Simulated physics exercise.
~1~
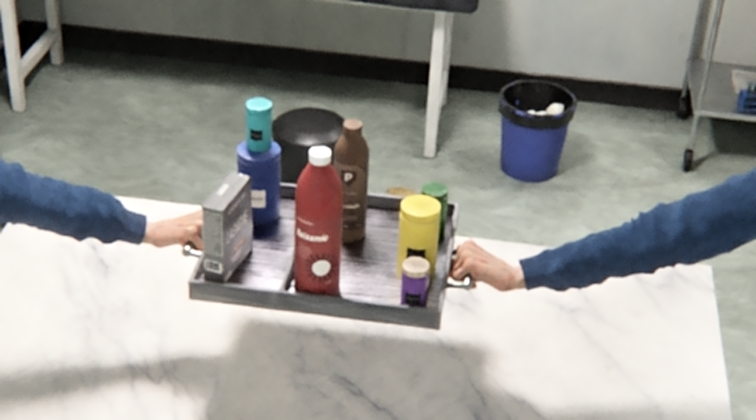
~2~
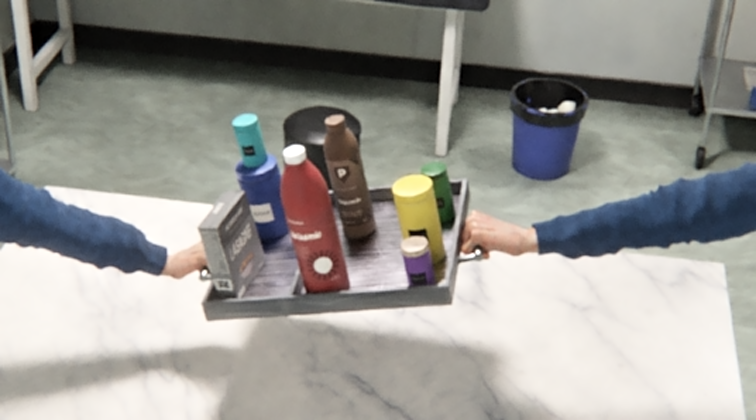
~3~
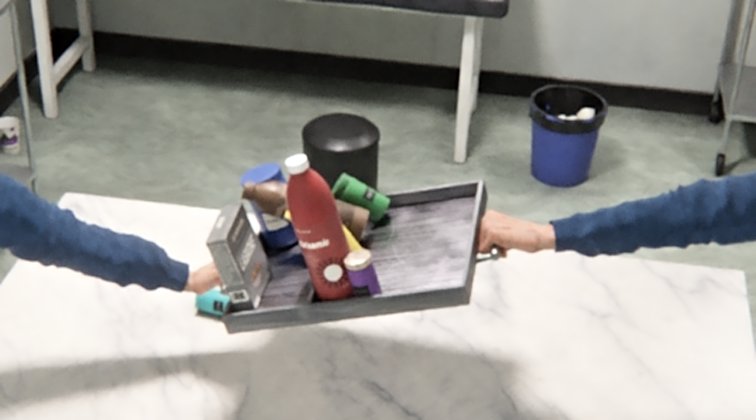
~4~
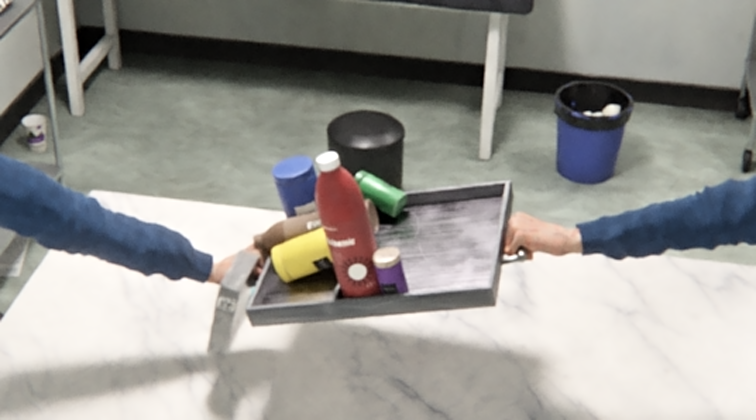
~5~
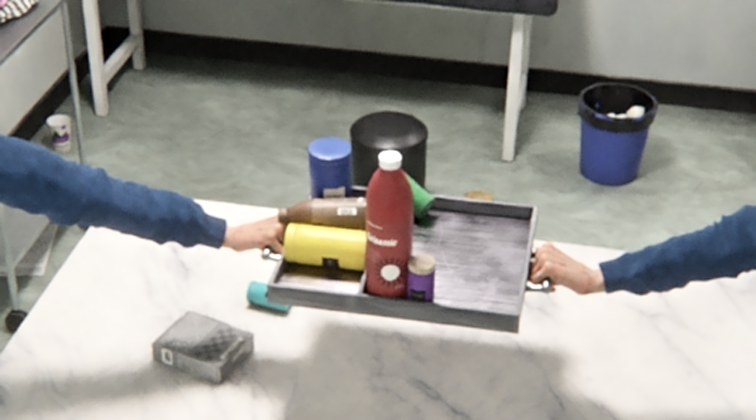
In a room with a marble-topped table, two hands hold a dark tray crowded with bottles, jars, shakers and a grey packet, all upright. The tray tips down to the left, and the items begin to lean. The brown bottle and the green shaker topple, and the turquoise shaker drops off the left side. The yellow jar falls over too, while the grey packet tumbles over the edge. The tray comes back to level with the red bottle, blue jar and purple shaker still standing, and the packet and turquoise shaker lying on the table.
